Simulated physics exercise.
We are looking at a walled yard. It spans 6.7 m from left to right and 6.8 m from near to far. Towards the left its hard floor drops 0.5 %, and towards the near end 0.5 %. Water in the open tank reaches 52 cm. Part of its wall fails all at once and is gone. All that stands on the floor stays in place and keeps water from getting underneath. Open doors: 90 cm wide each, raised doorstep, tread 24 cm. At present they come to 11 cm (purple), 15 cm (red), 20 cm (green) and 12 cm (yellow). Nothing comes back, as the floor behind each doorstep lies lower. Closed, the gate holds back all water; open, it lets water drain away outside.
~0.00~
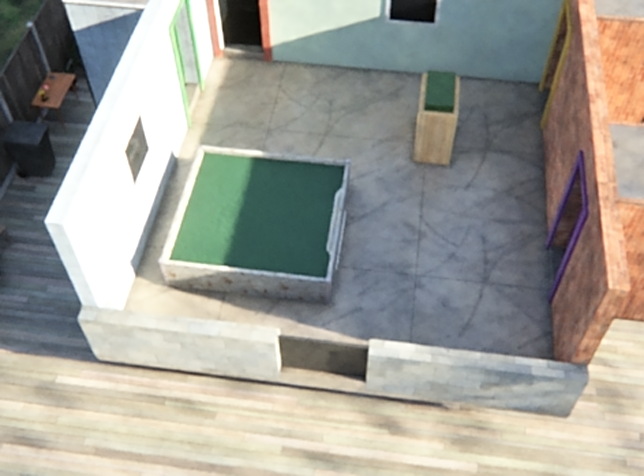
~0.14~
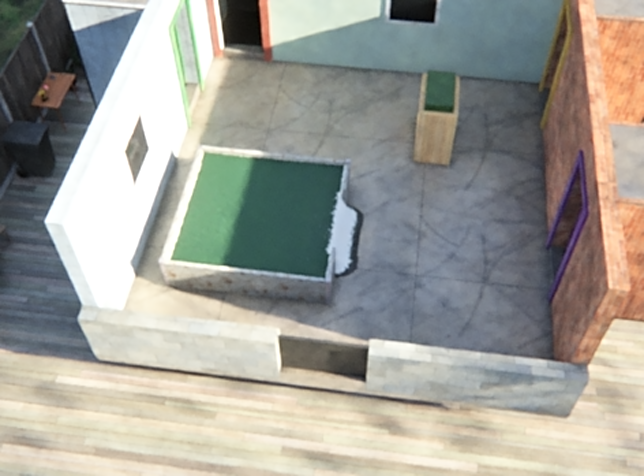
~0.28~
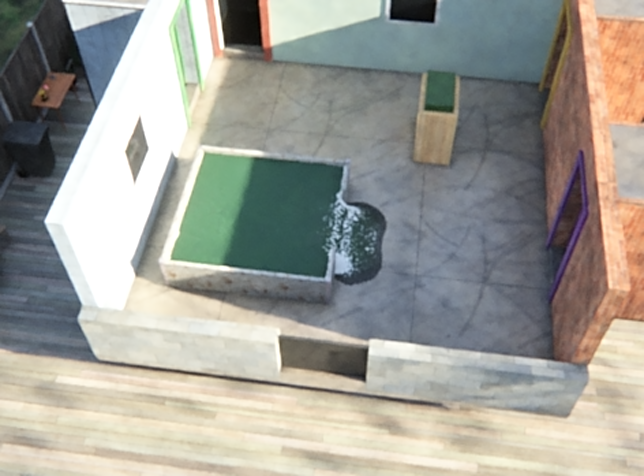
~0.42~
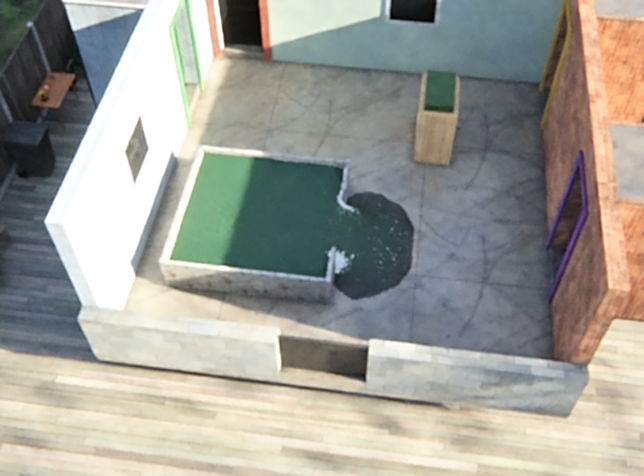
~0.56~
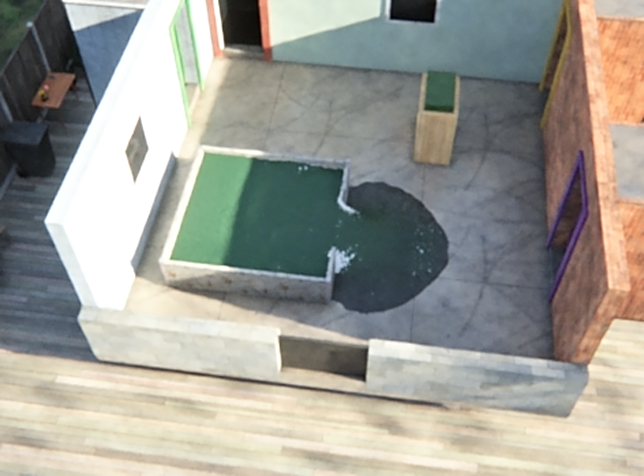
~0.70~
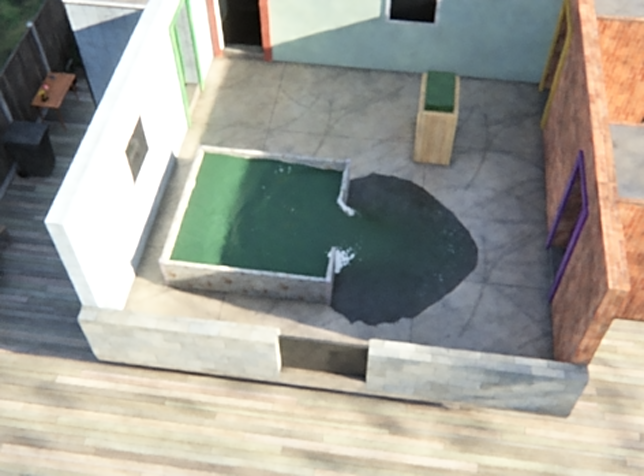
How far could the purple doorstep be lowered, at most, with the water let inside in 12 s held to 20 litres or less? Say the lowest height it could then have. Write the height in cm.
It could then stand at about 18 cm.
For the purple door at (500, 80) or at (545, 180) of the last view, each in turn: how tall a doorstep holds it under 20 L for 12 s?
About 12.0 cm for the first and 12.0 cm for the second.
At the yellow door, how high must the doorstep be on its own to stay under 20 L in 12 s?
For the yellow door, about 8.5 cm.
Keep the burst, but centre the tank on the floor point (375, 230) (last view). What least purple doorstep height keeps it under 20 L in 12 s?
Roughly 30 cm is needed.
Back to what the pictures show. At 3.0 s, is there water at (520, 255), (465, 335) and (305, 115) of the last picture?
In turn: Wet, flooded, dry.
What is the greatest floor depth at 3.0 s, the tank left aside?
I'd estimate roughly 28 cm.
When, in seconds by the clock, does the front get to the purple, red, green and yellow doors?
Reading them off: Purple 1.1 s, then red 7.0 s, then green 8.0 s, then yellow 2.6 s.
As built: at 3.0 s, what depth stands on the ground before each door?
Depths in cm: Purple 23, red 0, green 0, yellow 6.
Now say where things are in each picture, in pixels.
The first frame shows the open tank at (260, 212) is whole and still, 52 cm deep; the purple door at (565, 233) is dry.
In the second frame, the front is at (353, 261), 0.3 m from the gap at (337, 234); 0.3 m2 of floor is wet, 52 cm left at the back.
In the third frame, water pours out at (337, 235) and has run 0.7 m, to (374, 270); about 9 cm deep outside, 52 cm at the back.
In the fourth frame, the gap is at (337, 235), the front 1.2 m out at (404, 267); the back of the open tank holds 52 cm.
In the fifth frame, the front is at (441, 265), 1.8 m from the gap at (337, 234); 3.1 m2 of floor is wet, 52 cm left at the back.
In the sixth frame, the gap is at (337, 234), the front 2.2 m out at (471, 262); the back of the open tank holds 52 cm; 1.3 m in a straight line remain to the purple door at (565, 233).
After 1.4 s water covers 25 % of the floor, deepest (32 cm) near (342, 240); 17 cm at the purple door, 2 litres in over its 11 cm doorstep.
After 3.0 s water covers 40 % of the floor, deepest (28 cm) near (552, 348); 23 cm at the purple door, 79 litres in over its 11 cm doorstep.
After 12.0 s water covers 100 % of the floor, deepest (14 cm) near (114, 337); 8 cm at the purple door, 156 litres in over its 11 cm doorstep.
At the purple door as built, the water arrived by 1.1 s and peaked near 23 cm at 2.4 s.
With a doorstep of 15 cm, 61 litres would have come in within the 12 s; with 20 cm, 10 litres. So under 20 litres takes about 18 cm.
